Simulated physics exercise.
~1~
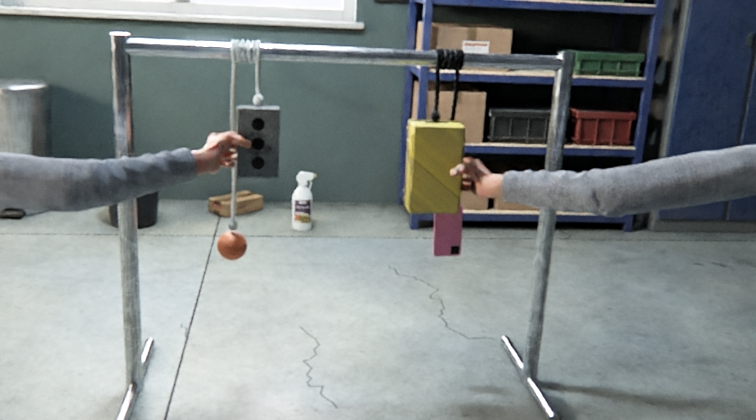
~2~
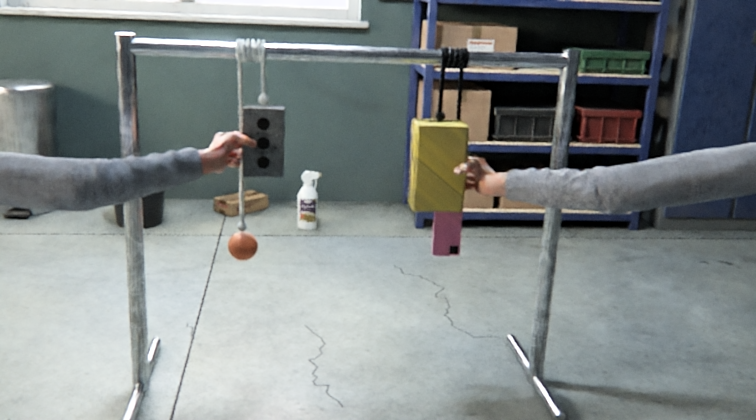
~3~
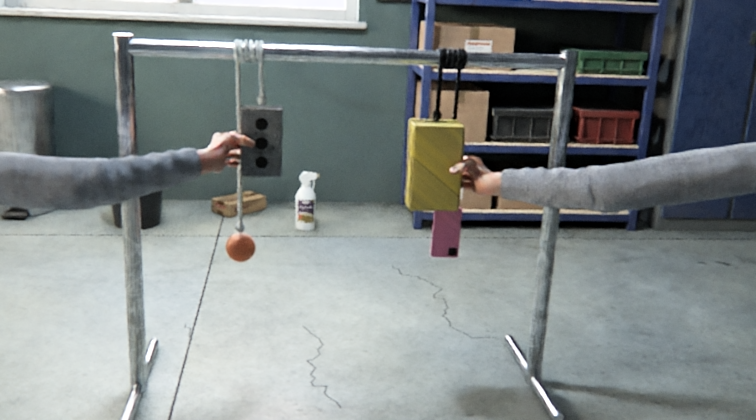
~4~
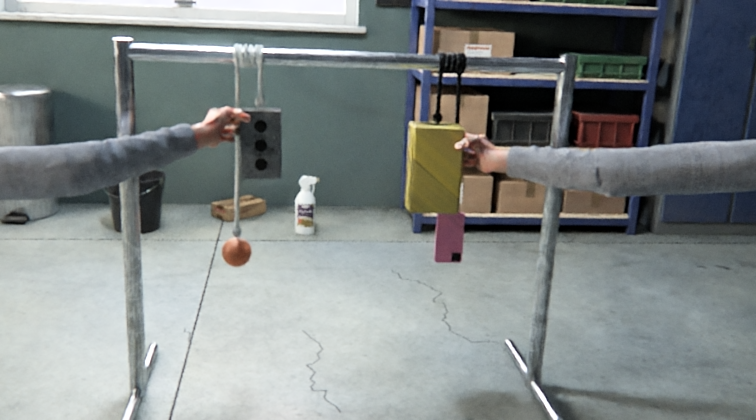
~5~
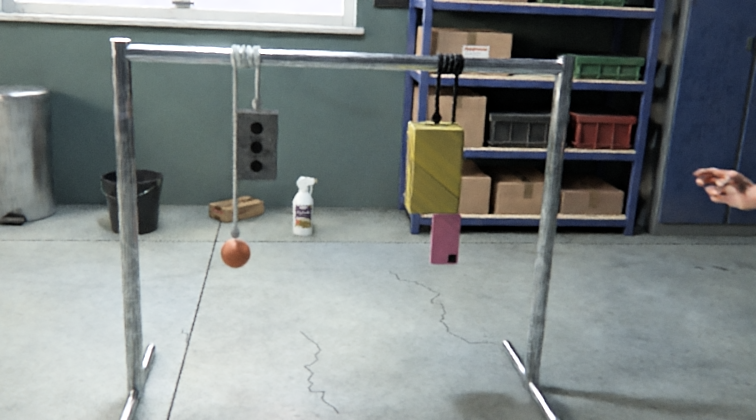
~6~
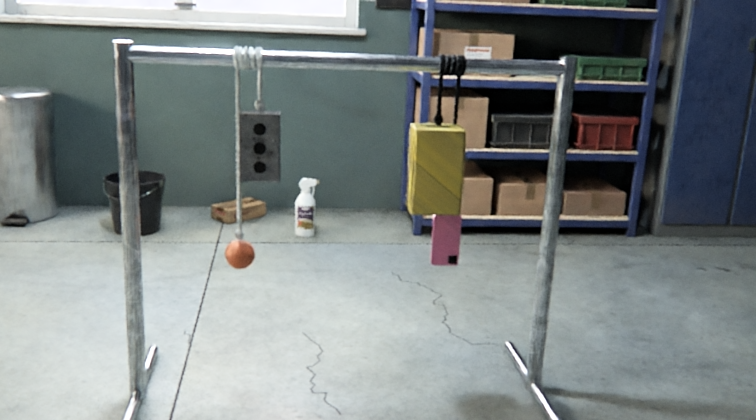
Two hands steadying a grey block and a yellow case roped to a metal bar, then withdrawing, leaving both hanging.
